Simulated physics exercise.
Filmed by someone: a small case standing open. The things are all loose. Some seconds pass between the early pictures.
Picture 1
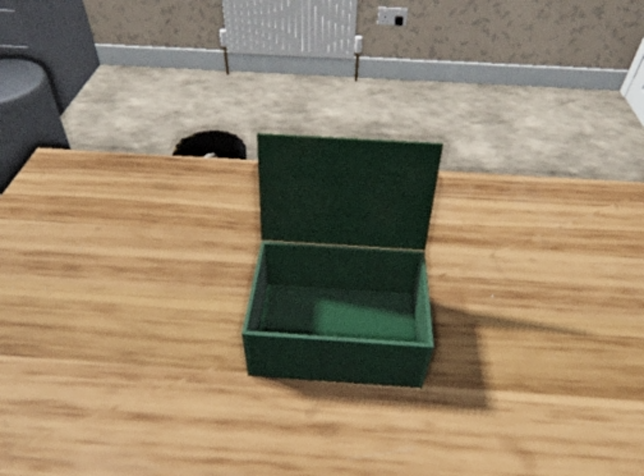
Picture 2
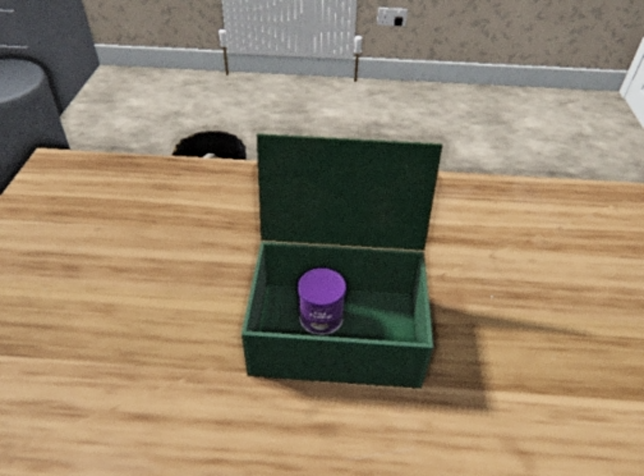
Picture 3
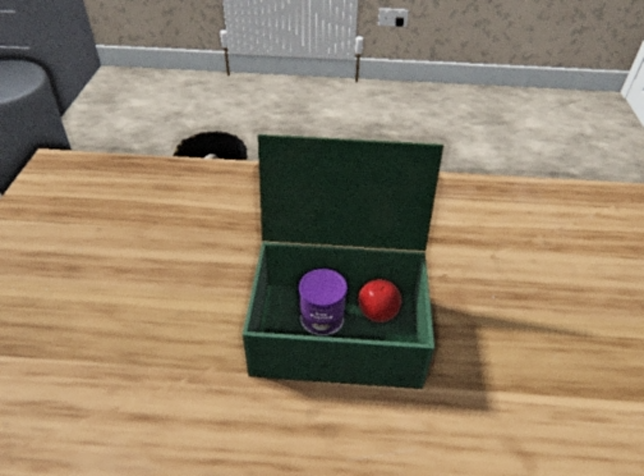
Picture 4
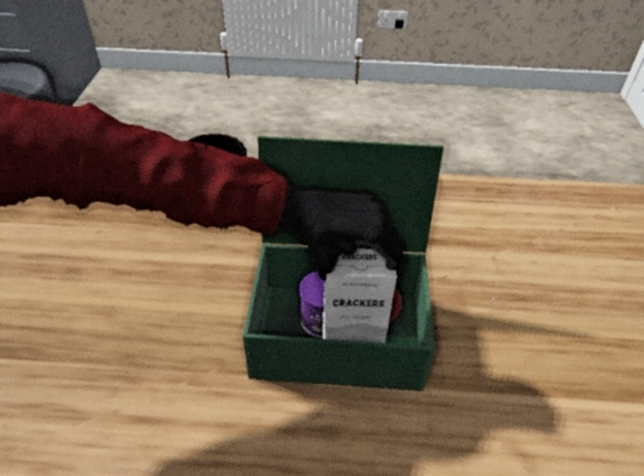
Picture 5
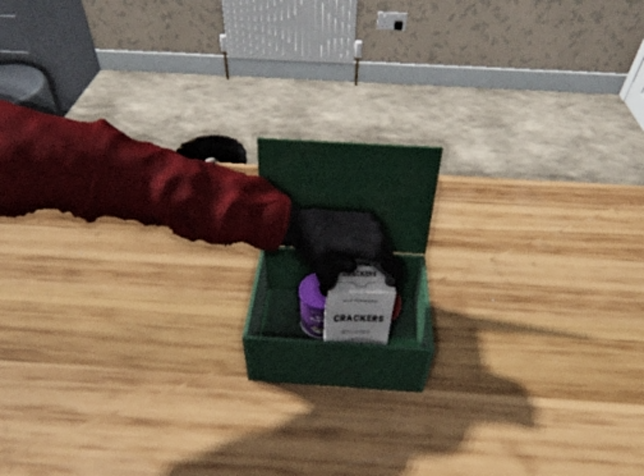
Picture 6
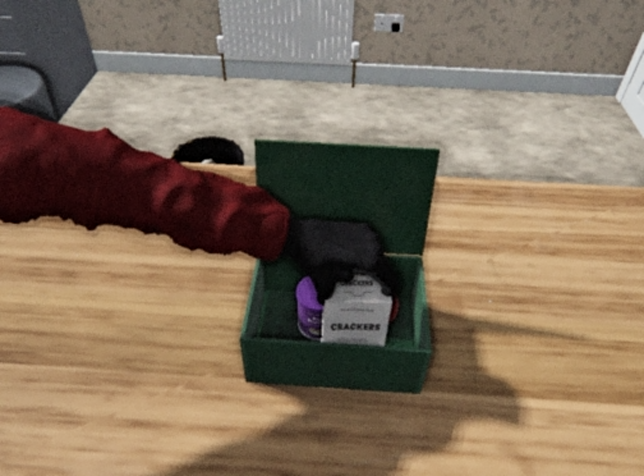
A gloved hand lowers a white crackers carton into a green box holding purple and red items.
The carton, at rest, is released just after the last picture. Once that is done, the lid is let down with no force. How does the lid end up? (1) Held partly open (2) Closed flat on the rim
1, held partly open.
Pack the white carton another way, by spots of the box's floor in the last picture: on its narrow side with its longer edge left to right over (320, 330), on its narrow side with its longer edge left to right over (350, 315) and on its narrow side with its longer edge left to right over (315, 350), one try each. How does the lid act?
The first time the lid can't shut, the second time it can't shut, and the third time it can't shut.
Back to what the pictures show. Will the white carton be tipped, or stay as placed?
Looking at the last picture, it is left as set.
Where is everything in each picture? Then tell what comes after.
In the first frame, the last thing is not in view yet.
In the second frame, the last thing is not in view yet.
In the third frame, the last thing is not in view yet; red apple (380, 301).
The fourth frame shows still above its spot; white carton (356, 304).
The fifth frame shows still above its spot; white carton (357, 319).
The sixth frame shows in place under the hand; white carton (354, 327).
Then, 1.30 s past the last view, lid 78° above the rim.
Then, 1.70 s past the last view, lid 52° above the rim.
Finally, lid 33° above the rim; all 3 still in place. Final places as the last picture's camera would see them, white carton near (354, 327).
